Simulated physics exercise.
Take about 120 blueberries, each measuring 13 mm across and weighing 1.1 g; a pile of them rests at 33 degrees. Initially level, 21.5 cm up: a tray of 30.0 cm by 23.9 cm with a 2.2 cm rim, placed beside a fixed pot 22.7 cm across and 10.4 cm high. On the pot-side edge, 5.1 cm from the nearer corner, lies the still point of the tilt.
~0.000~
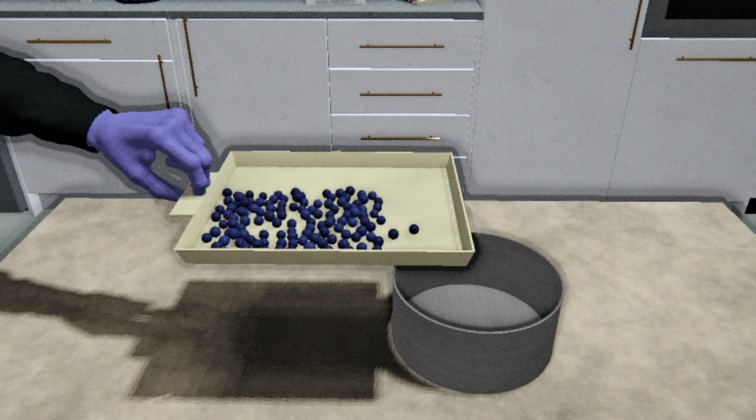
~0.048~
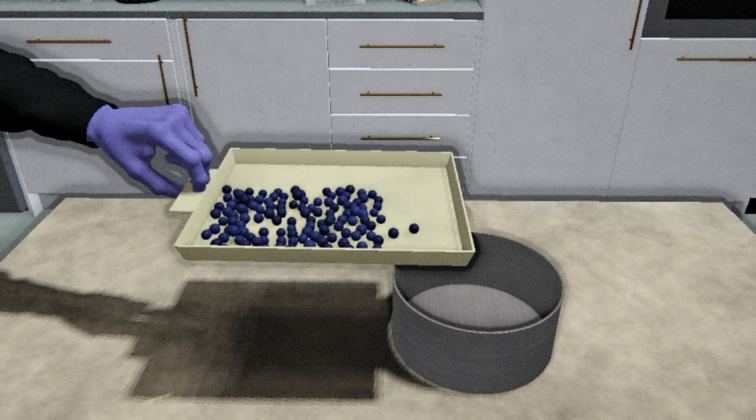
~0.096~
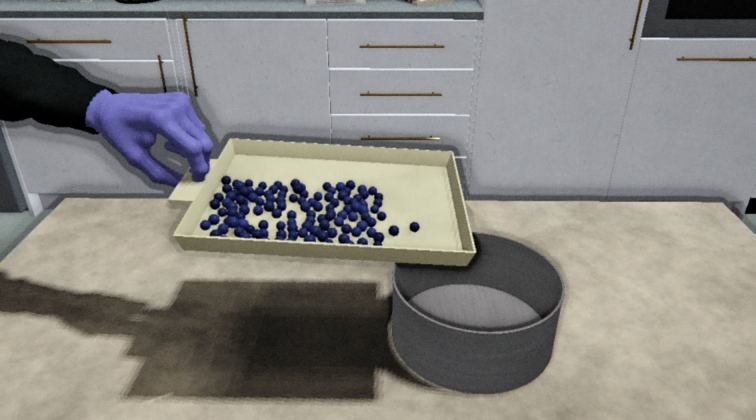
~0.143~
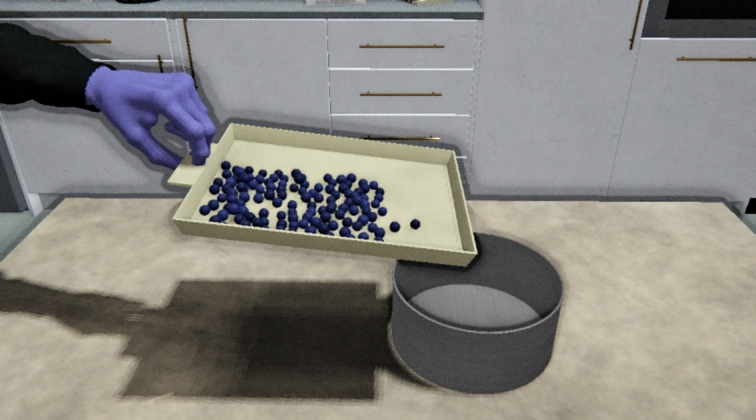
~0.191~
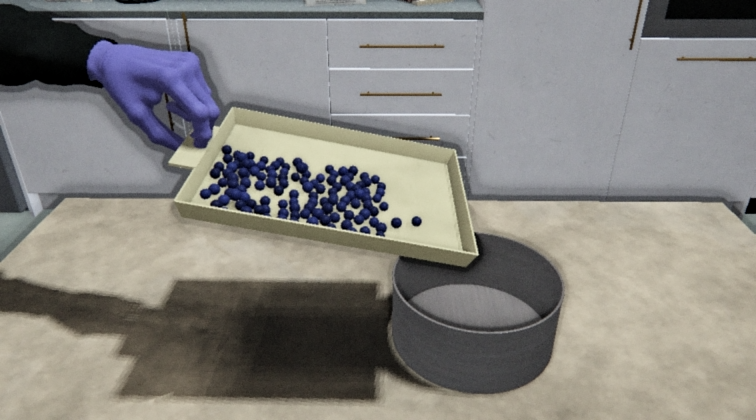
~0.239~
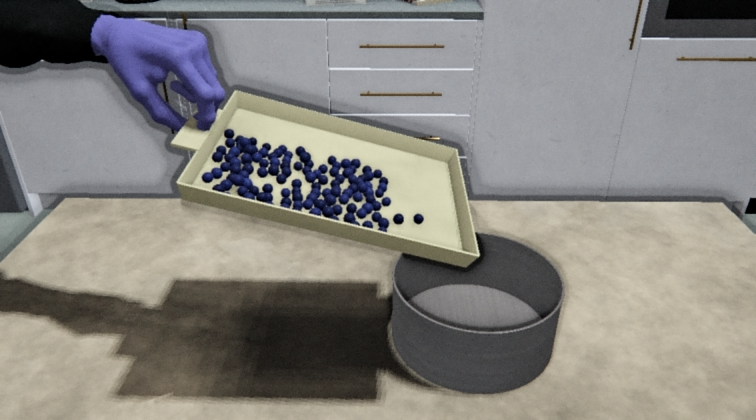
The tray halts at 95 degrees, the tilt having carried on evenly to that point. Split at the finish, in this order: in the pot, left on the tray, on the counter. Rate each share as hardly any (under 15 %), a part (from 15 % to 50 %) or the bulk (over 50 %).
Pot: The bulk; tray: Hardly any; counter: A part.
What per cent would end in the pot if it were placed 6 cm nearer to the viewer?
Then roughly 95 percent would land in it.
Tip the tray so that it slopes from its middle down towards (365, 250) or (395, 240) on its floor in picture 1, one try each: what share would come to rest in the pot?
The share comes to about 0 in a hundred, then about 0 in a hundred.
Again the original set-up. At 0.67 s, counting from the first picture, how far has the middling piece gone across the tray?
Displacement on the tray: About 14 cm.
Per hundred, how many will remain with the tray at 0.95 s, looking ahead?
Of the load, some 70 percent.
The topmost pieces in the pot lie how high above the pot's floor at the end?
Close to 2.5 cm up.
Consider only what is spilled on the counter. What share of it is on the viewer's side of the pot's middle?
Share: Some 100 %.
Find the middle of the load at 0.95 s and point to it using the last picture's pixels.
Look near (474, 223) in the last picture.
After 0.67 s, tilt 54 degrees; the tray holds 100 %, the pot 0 %.
Then, at 0.95 s, tilt 79 degrees; the tray holds 70 %, the pot 10 %.
Then, at 1.34 s, tilt 95 degrees; the tray holds 5 %, the pot 45 %.
In the end, at 2.1 s, pot 65 %, tray 0 %, counter 35 %.
